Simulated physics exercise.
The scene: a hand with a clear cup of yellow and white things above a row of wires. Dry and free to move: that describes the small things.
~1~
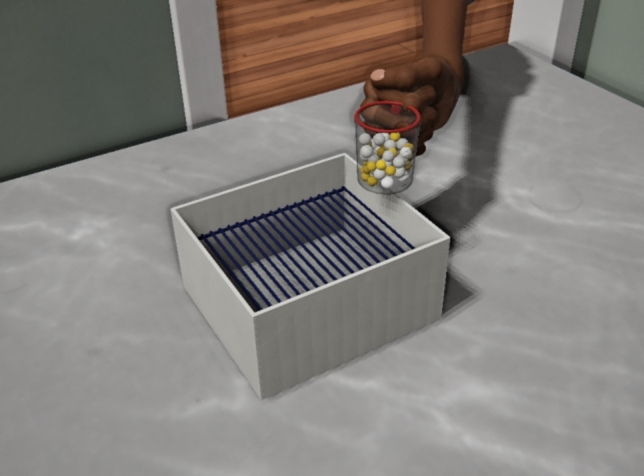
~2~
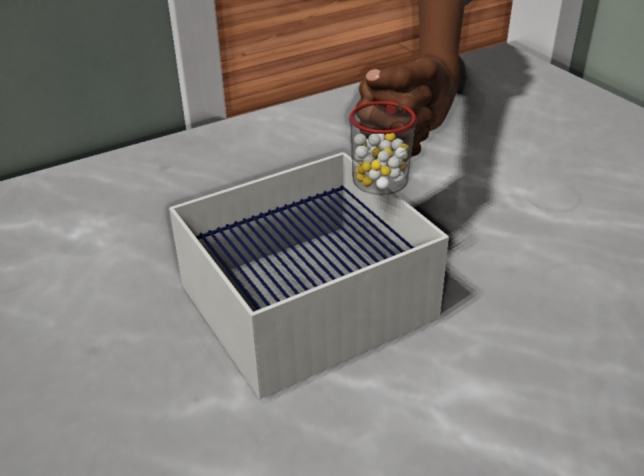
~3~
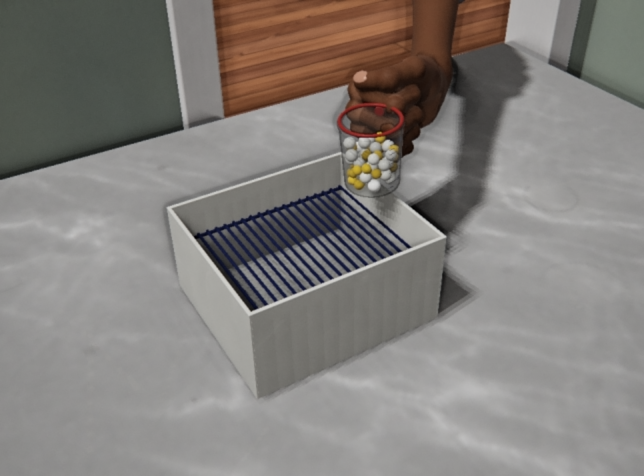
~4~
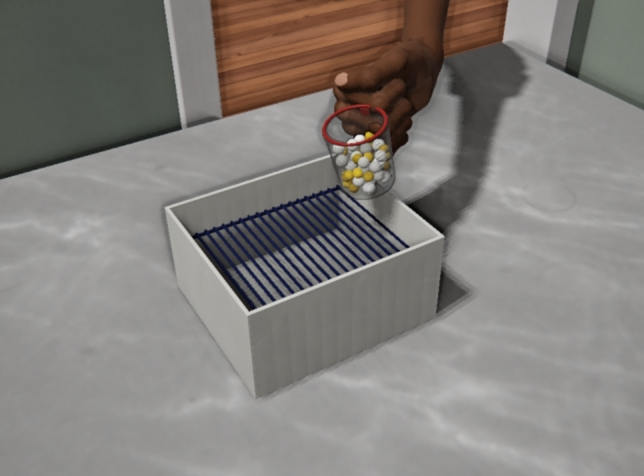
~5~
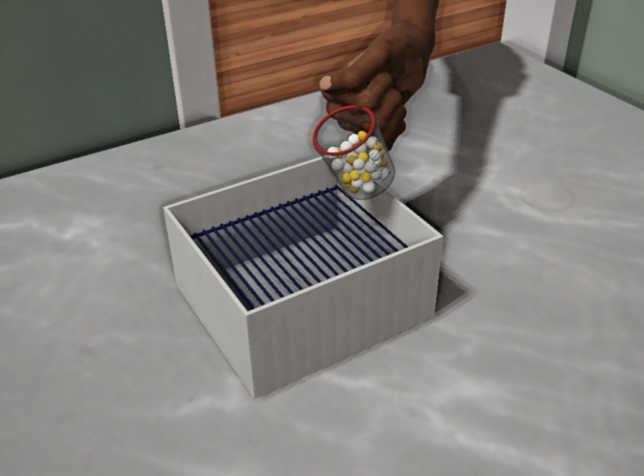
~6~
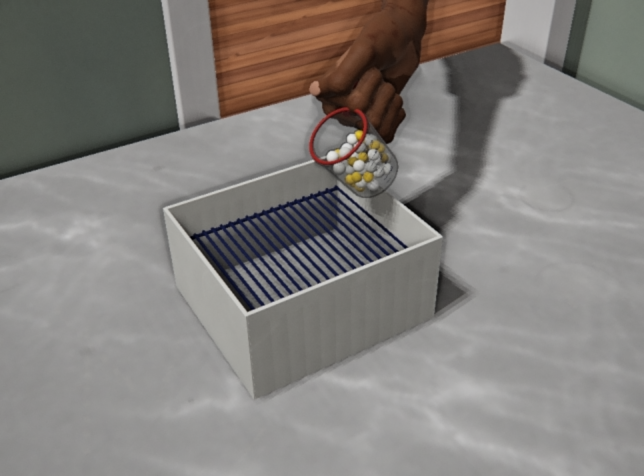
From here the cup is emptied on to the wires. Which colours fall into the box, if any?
As it turns out, the yellow pieces can't get past and the white pieces can't get past.
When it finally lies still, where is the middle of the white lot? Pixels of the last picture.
Resting point: Approx. (297, 248).
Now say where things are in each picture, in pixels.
The first frame shows cup at (386, 149), upright; rack at (239, 282), 20 wires across; yellow clay pellets at (374, 163), wider than the gaps; white wooden balls at (379, 153), wider than the gaps.
The second frame shows cup at (381, 149), upright; white ones at (375, 153).
The third frame shows cup at (371, 151), tipped 4°; yellow ones at (360, 166).
The fourth frame shows cup at (362, 154), tipped 14°; white ones at (364, 163).
The fifth frame shows cup at (356, 155), tipped 26°; yellow ones at (353, 161).
The sixth frame shows cup at (356, 155), tipped 37°; rack at (232, 282); yellow ones at (355, 167); white ones at (364, 159).
Then, 0.24 s after the last picture, yellow ones, all in the cup; white ones, all in the cup.
Then, 0.56 s after the last picture, yellow ones, all in the cup; white ones, all in the cup.
Then, 0.89 s after the last picture, yellow ones, about two thirds in the cup, about a third on or over the wires; white ones, about half in the cup, about half on or over the wires.
At rest, yellow ones, all on the wires, none under the rack; white ones, all on the wires, none under the rack.
